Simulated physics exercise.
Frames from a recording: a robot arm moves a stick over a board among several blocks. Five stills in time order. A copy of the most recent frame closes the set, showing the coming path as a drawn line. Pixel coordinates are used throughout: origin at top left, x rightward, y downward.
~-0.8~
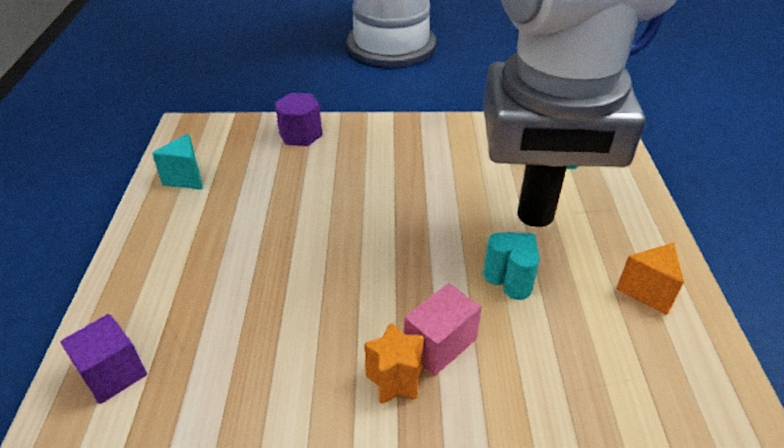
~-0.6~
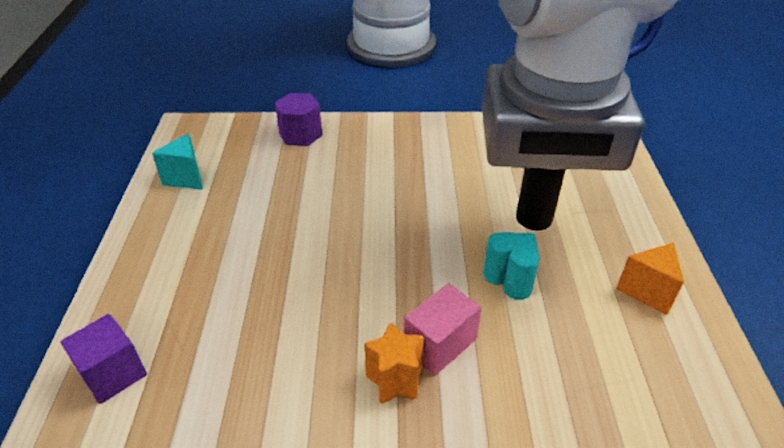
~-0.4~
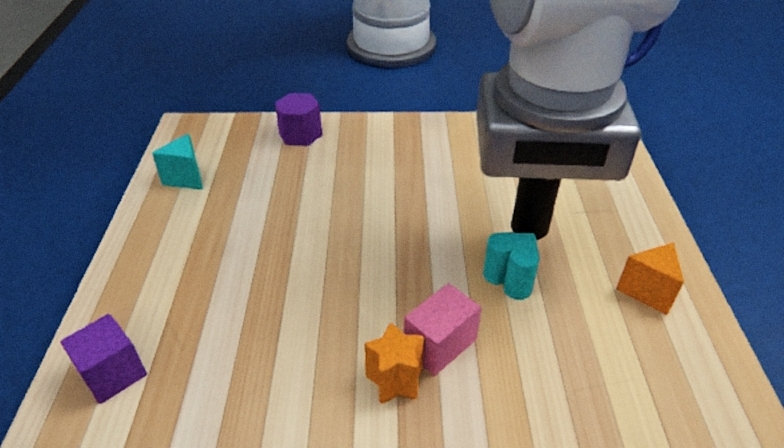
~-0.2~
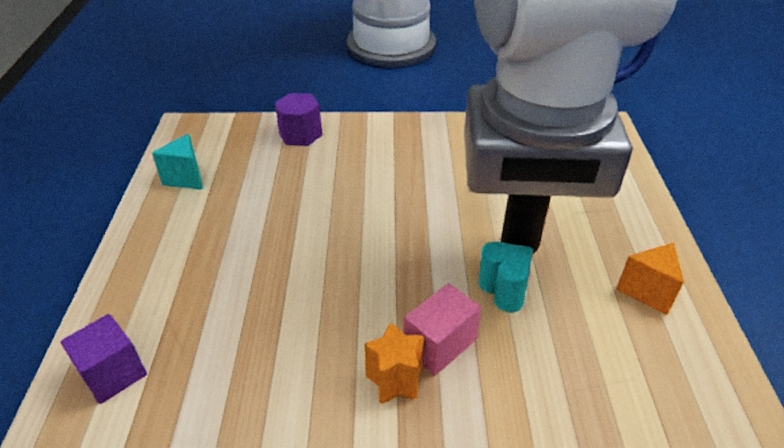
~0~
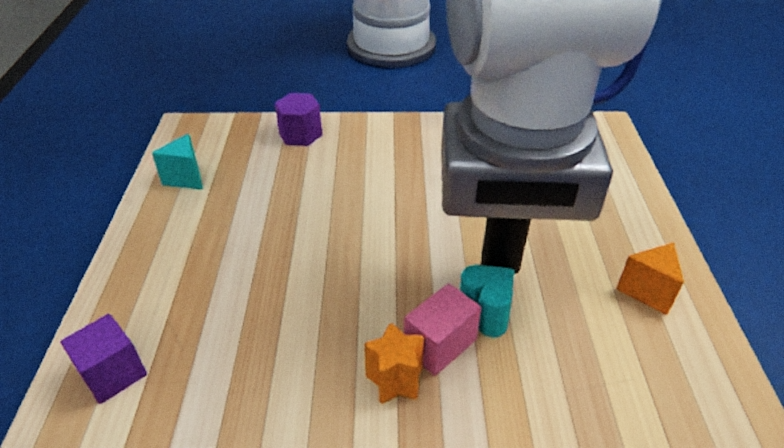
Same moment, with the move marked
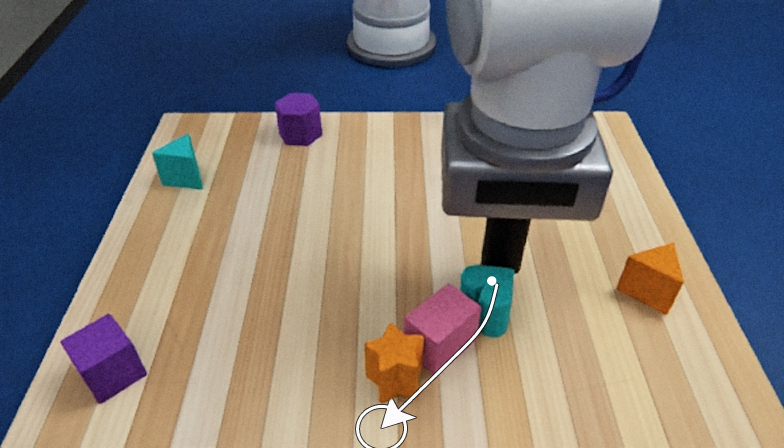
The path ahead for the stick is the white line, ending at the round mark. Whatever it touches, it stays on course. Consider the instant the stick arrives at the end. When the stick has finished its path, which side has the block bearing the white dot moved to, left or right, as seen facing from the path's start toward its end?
Goes left.
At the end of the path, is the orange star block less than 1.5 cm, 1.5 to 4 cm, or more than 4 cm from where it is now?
Covers over 4 cm.
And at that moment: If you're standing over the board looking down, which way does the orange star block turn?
It twists clockwise.
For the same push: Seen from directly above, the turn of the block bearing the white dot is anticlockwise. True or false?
It is true.
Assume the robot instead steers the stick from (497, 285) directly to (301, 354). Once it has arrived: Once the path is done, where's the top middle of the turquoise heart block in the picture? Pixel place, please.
By then it is at (479, 298).
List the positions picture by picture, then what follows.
Stick's lower end at (536, 215); orange star block at (396, 347); pink oblong block at (443, 311); turquoise heart block at (517, 246), in the first picture.
Stick at (534, 218); blocks still, in the second picture.
Stick at (530, 228); blocks still, in the third picture.
Stick at (520, 243); turquoise heart block at (510, 257), in the fourth picture.
Stick at (501, 264); orange star block at (396, 347); pink oblong block at (443, 311); turquoise heart block at (492, 281), in the fifth picture.
Drawn move, from (497, 285) over (457, 355) to (382, 428); the dot is on the turquoise heart block.
The first path, step by step. One third of the way, stick at (481, 312); orange star block at (351, 368), turned 15° clockwise; pink oblong block at (414, 345), turned 25° clockwise; turquoise heart block at (470, 335), turned 15° clockwise.
Two thirds of the way, stick at (434, 358); orange star block at (298, 386), turned 60° clockwise; pink oblong block at (362, 394), turned 40° clockwise; turquoise heart block at (432, 388).
At the end, stick at (381, 408); orange star block at (266, 387), turned 90° clockwise; pink oblong block at (315, 423), turned 60° clockwise; turquoise heart block at (422, 429), turned 60° anticlockwise.
